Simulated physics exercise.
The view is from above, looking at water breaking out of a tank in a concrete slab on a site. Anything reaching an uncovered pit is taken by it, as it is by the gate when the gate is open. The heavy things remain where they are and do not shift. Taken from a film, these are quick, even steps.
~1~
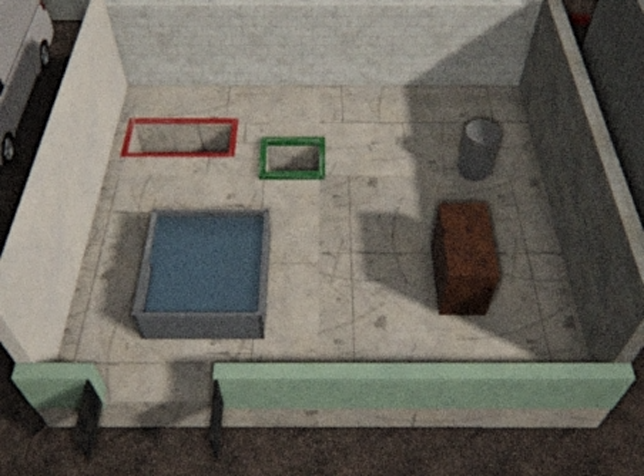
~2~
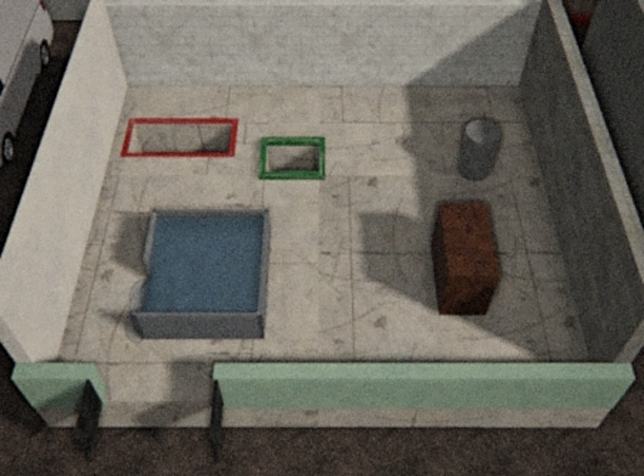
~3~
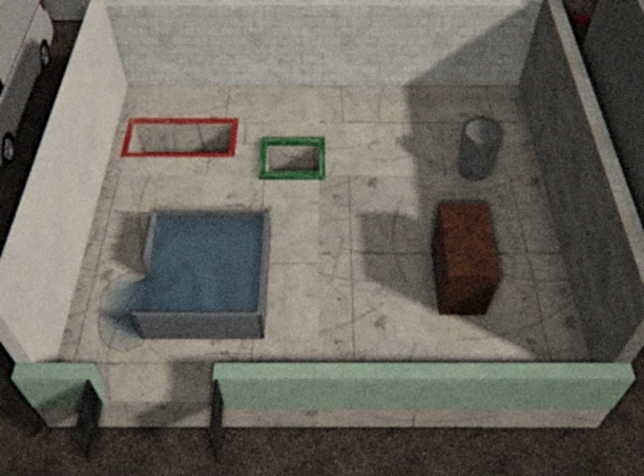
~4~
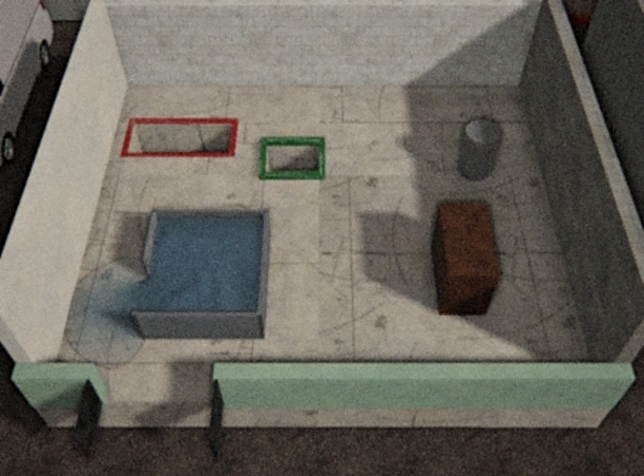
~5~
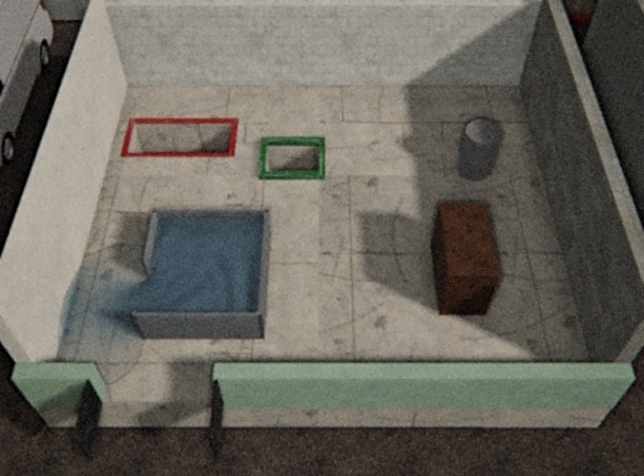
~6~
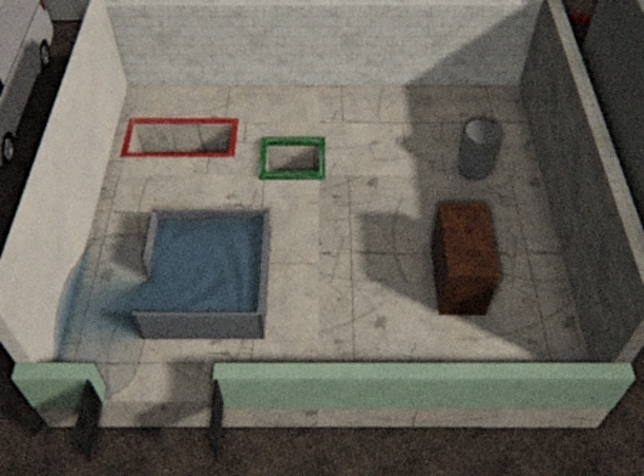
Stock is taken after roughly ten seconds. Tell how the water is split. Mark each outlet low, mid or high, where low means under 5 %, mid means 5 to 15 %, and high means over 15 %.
Marks - gate: High, red pit: High, green pit: Low.
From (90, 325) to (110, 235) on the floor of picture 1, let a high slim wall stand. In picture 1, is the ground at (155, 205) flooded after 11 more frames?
Finding: Waterlogged.
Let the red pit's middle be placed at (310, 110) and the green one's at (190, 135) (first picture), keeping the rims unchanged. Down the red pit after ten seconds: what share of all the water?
Share, red pit, approx.: 10 in a hundred.
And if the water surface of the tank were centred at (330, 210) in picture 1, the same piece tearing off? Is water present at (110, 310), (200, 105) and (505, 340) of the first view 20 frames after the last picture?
Soaked - unflooded - unflooded.
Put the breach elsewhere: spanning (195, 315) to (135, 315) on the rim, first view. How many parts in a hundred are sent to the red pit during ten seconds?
Red 2 %.
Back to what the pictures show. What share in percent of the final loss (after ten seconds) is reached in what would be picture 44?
Working it through, I arrive at 65 per cent.
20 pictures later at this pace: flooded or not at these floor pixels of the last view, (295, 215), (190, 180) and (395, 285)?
Taking them in the order given: Spared, then swamped, then spared.
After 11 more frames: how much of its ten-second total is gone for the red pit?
It comes to around 0 percent of the ten-second total.
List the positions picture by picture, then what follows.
In the first frame, the open tank at (205, 262) is whole and still.
In the second frame, water pours out at (148, 303) and has run to a hidden place.
In the third frame, the front is at (113, 286), out from the gap at (148, 303).
In the fourth frame, the front is at (75, 292), out from the gap at (148, 304).
In the fifth frame, the front is at (83, 262), out from the gap at (148, 304).
In the sixth frame, water pours out at (148, 303) and has run to (87, 245).
A moment on, water covers 10 % of the floor; the gate 0 %, the red pit 0 %, the green pit 0 %.
Next, water covers 20 % of the floor; the gate 1 %, the red pit 1 %, the green pit 0 %.
Then, water covers 30 % of the floor; the gate 5 %, the red pit 7 %, the green pit 0 %.
Later, water covers 40 % of the floor; the gate 12 %, the red pit 18 %, the green pit 0 %.
In the end, water covers 55 % of the floor; the gate 17 %, the red pit 28 %, the green pit 0 %.
